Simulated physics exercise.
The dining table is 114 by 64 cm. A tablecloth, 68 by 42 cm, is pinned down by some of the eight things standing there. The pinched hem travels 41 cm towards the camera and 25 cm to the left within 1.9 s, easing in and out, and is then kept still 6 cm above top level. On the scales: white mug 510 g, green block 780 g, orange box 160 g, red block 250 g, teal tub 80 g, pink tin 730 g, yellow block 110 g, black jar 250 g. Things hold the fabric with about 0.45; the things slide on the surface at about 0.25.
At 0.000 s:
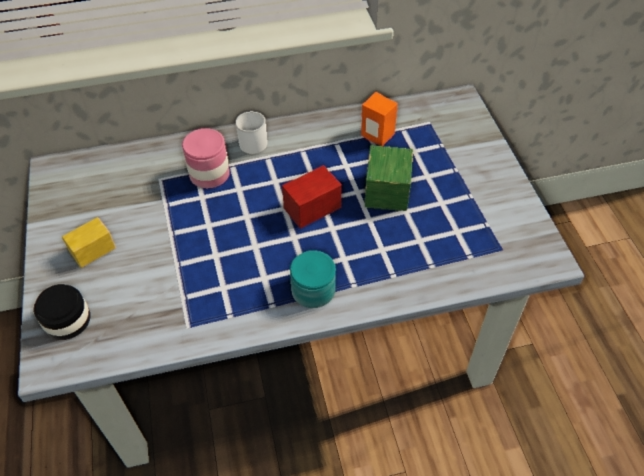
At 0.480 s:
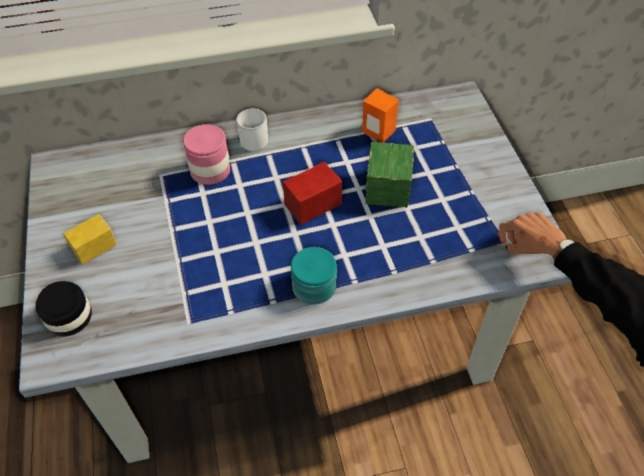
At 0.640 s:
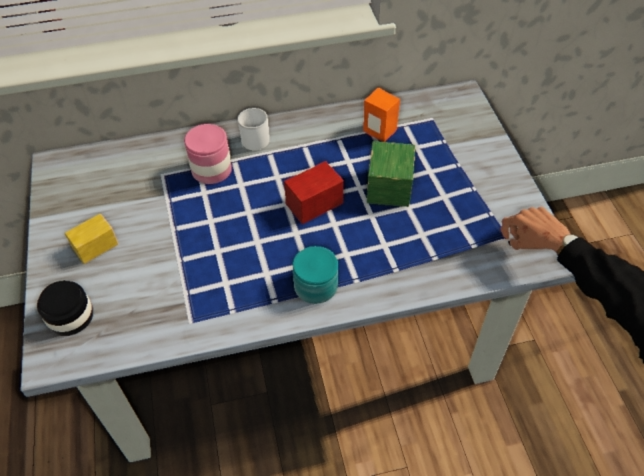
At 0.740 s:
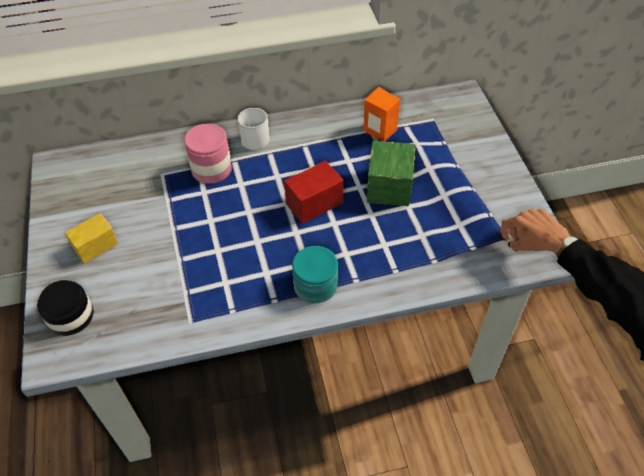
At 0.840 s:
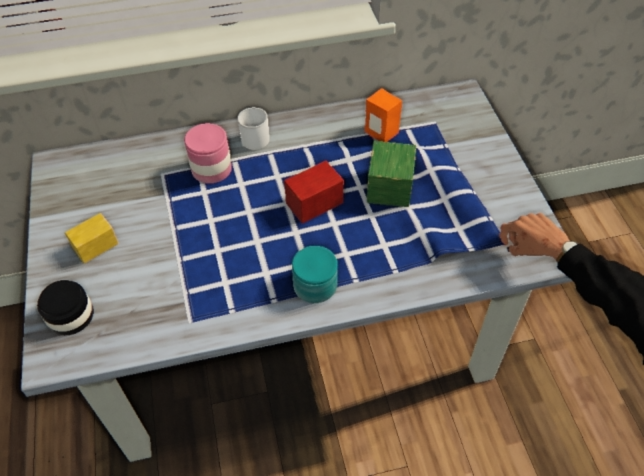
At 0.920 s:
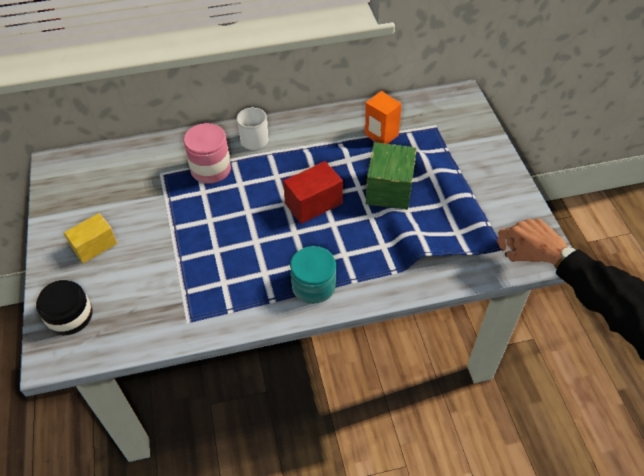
A hand reached in from the right and pinched the corner of a blue checked tablecloth, nudging it slightly so that side wrinkled, while the blocks, tins and mug on the table barely moved.
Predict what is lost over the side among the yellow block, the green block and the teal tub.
In order: The yellow block remains up there; the green block goes over the edge; the teal tub goes over the edge.
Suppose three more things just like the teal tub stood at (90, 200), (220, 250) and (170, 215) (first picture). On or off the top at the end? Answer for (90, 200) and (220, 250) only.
In that order: Stays on, falls off.
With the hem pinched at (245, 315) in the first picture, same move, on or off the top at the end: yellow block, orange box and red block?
In that case: Yellow block remains, orange box remains, red block falls off.
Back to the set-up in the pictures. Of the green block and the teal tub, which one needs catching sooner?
The teal one.
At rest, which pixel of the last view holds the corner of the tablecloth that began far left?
Near (257, 194).
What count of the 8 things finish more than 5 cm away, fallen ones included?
5 of them.
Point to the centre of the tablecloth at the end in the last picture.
Near (319, 306).
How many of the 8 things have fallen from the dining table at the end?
3 of them.
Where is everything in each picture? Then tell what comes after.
In the first frame, yellow block (85, 234); green block (390, 164); teal tub (313, 268); tablecloth corners (187, 329) (159, 179) (430, 122) (503, 250).
In the second frame, tablecloth corners (188, 325) (160, 175); grip (505, 243).
In the third frame, tablecloth corners (190, 324) (161, 175); grip (508, 238).
In the fourth frame, tablecloth corners (189, 324) (161, 175); grip (507, 240).
In the fifth frame, orange box (384, 100); tablecloth corners (189, 324) (161, 174); grip (507, 244).
In the sixth frame, yellow block (87, 230); green block (392, 162); teal tub (313, 264); tablecloth corners (187, 324) (160, 174) (436, 126); grip (504, 250).
At 1.3 s, 100 % of the tablecloth is still over the top; green block lifted 6 cm, teal tub 6 cm off its start, orange box 6 cm off its start.
At 1.7 s, 85 % of the tablecloth is still over the top; green block 16 cm off its start, teal tub 12 cm off its start, red block 13 cm off its start.
At 2.1 s, 70 % of the tablecloth is still over the top; green block on its side, 27 cm off its start at (390, 264), teal tub over the edge, red block 25 cm off its start at (280, 276).
At 2.5 s, 60 % of the tablecloth is still over the top; teal tub over the edge, green block on its side, 34 cm off its start, red block 50 cm off its start.
At 4.1 s, 50 % of the tablecloth is still over the top; green block over the edge, teal tub over the edge, yellow block 0 cm off its start at (87, 230), red block over the edge.
